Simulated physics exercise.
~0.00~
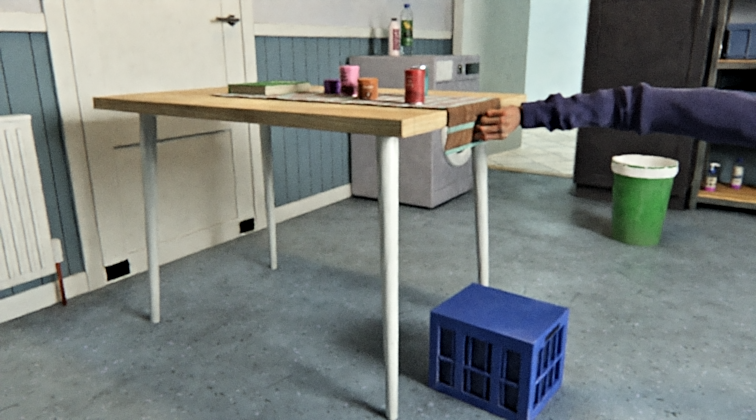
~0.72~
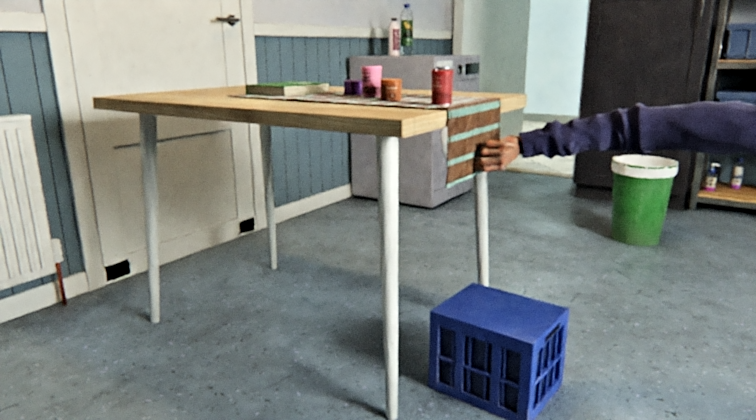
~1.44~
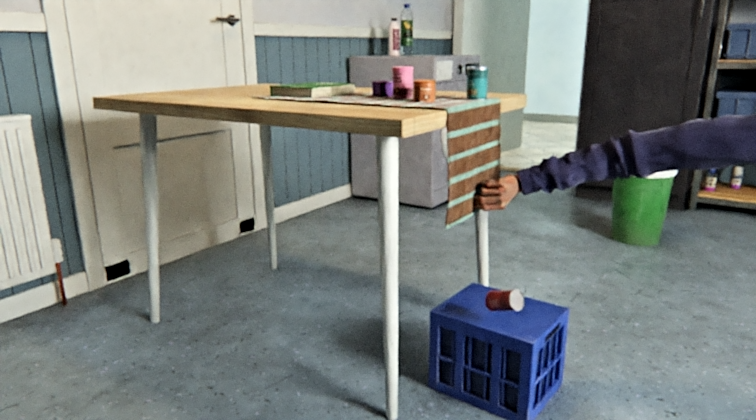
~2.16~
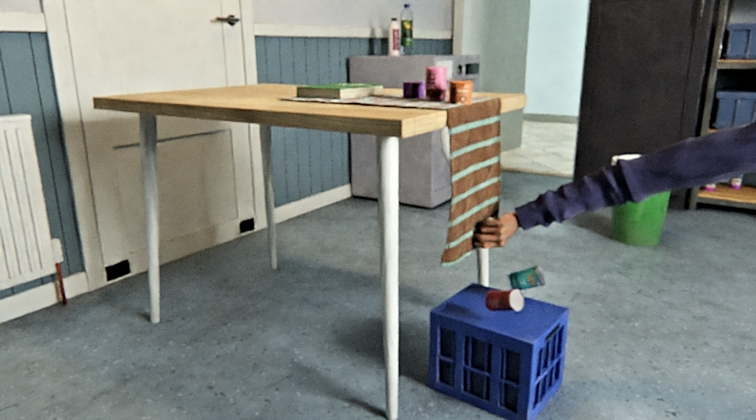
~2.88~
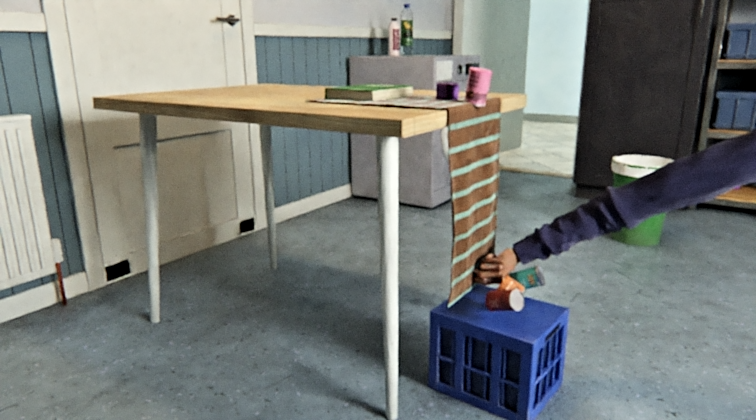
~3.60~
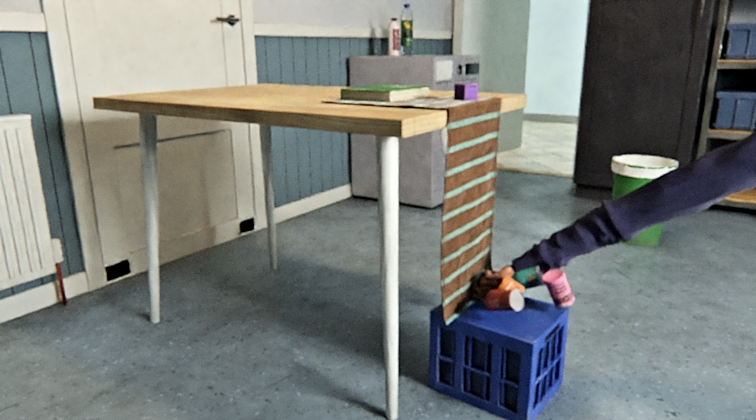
A hand draws a striped scarf down a table's end, dropping four things onto a crate.
